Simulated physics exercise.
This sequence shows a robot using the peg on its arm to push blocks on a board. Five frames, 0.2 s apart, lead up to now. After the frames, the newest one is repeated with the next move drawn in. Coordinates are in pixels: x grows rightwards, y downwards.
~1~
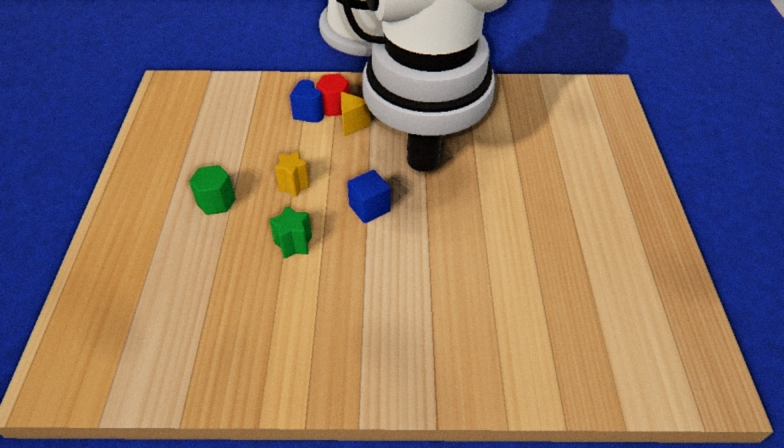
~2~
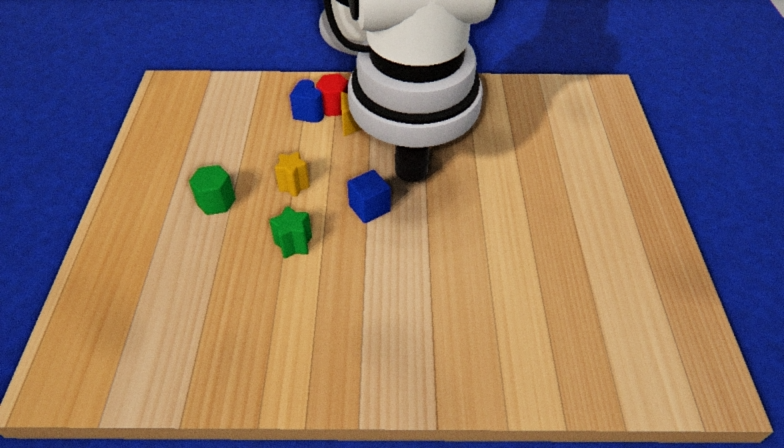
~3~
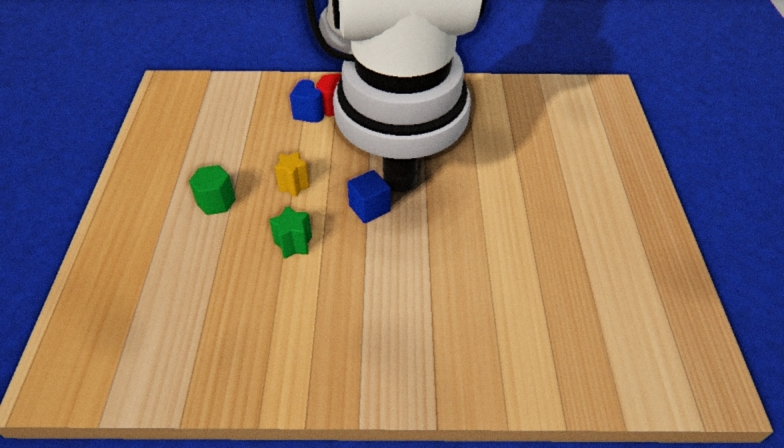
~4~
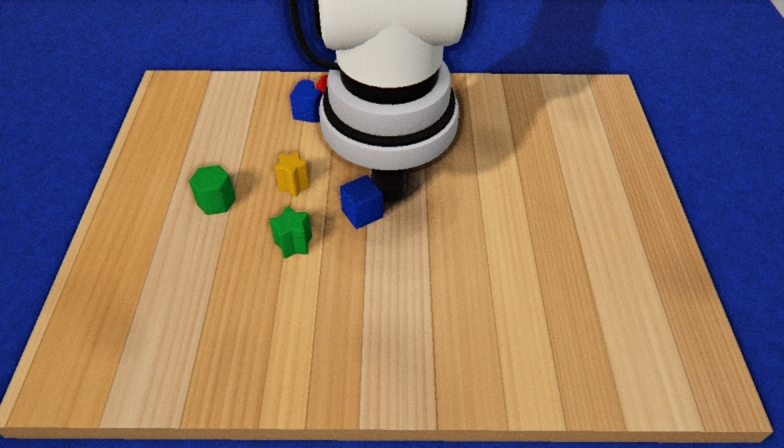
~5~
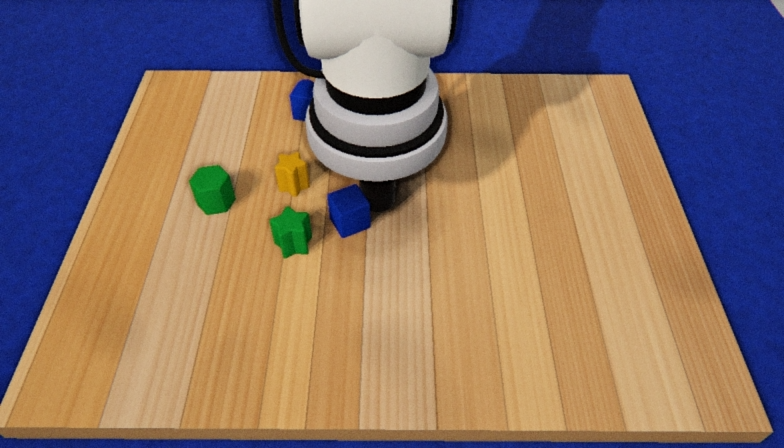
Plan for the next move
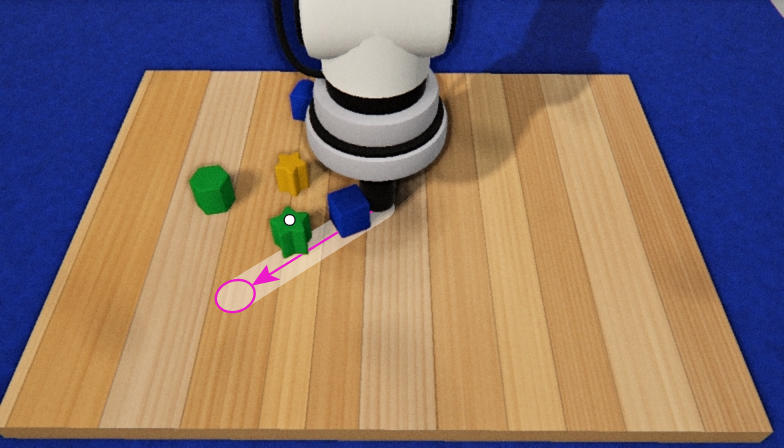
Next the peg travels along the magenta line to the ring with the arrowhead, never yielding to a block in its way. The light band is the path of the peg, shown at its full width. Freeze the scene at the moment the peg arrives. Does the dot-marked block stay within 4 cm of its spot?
No, it doesn't check out.
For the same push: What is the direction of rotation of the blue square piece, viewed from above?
Looking from above, the answer is clockwise.
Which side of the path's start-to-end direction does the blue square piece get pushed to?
It shifts rightward.
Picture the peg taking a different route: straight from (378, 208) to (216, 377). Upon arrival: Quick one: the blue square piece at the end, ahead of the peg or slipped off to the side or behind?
The peg no longer has it in front.
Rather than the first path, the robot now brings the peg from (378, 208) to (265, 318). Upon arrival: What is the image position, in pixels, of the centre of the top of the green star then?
Expect it around (244, 226).
The line goes in a line from (378, 208) to (235, 296); the dot is on the green star.
The first path, step by step. One third of the way, peg (333, 228); green star (260, 232); blue square piece (299, 225).
Two thirds of the way, peg (285, 257); green star (205, 249); blue square piece (242, 250), turned 30° clockwise.
At the end, peg (233, 289); green star (158, 256), turned 20° clockwise; yellow star unmoved; blue square piece (188, 269), turned 50° clockwise.
